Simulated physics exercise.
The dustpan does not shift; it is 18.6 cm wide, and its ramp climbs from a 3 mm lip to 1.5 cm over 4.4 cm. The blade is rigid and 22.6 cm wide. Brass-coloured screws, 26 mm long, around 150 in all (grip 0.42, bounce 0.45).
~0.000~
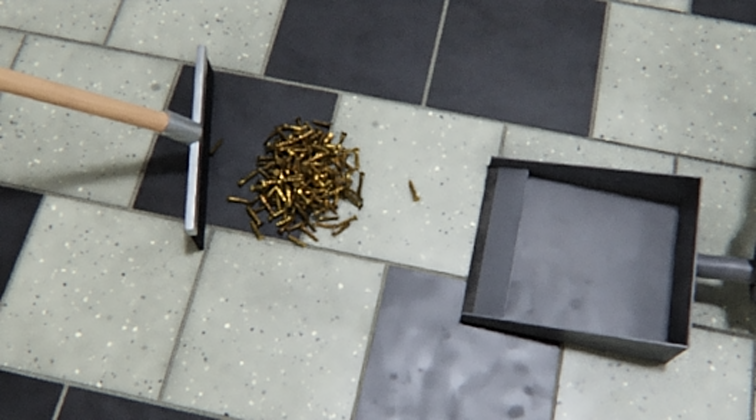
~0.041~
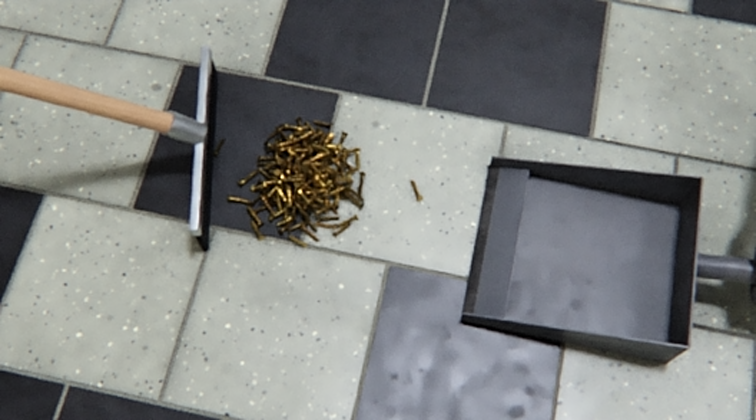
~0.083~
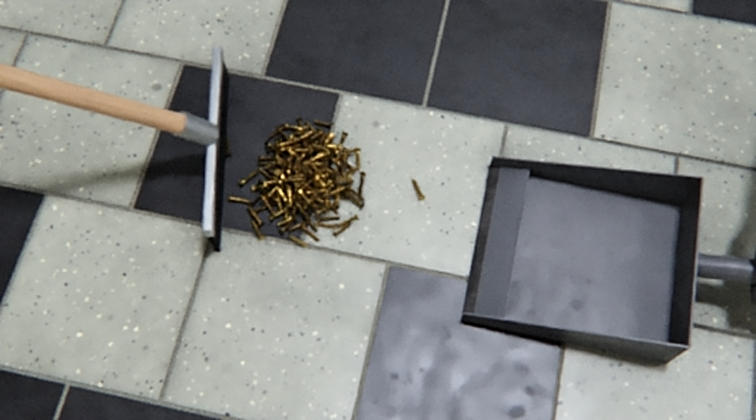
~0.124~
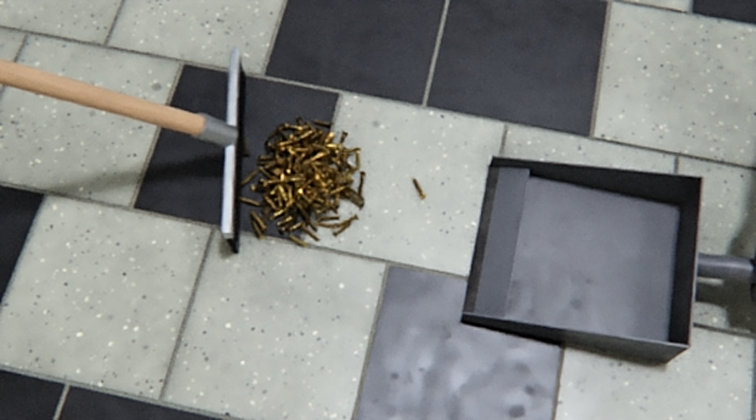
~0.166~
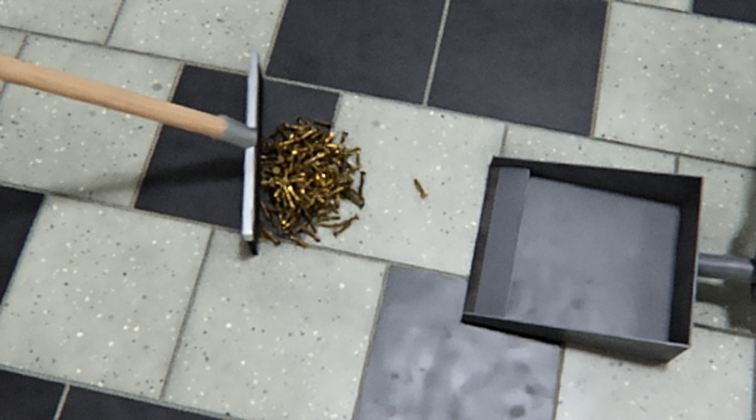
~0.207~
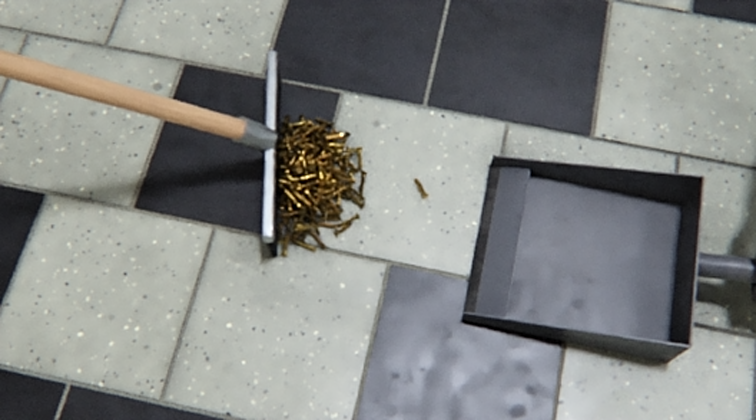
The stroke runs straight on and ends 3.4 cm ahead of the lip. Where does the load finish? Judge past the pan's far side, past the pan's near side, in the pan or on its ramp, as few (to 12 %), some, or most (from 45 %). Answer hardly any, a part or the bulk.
Past the pan's far side: A part; past the pan's near side: Hardly any; in the pan or on its ramp: Hardly any.
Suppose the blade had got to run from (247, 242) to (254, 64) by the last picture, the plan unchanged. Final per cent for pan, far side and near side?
Pan 5, far 20, near 0.
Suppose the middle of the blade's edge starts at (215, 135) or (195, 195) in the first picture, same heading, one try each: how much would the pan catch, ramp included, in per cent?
About 10 and 0 per cent.
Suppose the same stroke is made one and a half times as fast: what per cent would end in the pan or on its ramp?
It would be near 10 per cent.
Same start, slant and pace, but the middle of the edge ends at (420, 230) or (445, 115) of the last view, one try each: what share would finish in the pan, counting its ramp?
About 5 and 5 per cent.
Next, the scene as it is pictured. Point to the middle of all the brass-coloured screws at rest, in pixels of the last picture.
Near (465, 182).
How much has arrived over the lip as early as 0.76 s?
Some 5 per cent.
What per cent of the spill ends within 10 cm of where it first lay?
About 0 per cent.
Then, at 0.39 s, middle of the blade 15 cm from the lip; 0 % over the lip, far side 20 %, near side 0 %.
After 0.51 s, middle of the blade 9 cm from the lip; 0 % over the lip, far side 25 %, near side 0 %.
After 0.76 s, middle of the blade 6 cm from the lip; 5 % over the lip, far side 30 %, near side 0 %.
By 1.1 s all is still; far side 30 %, near side 0 %, pan 5 %, in front of the lip or behind the blade 65 %.
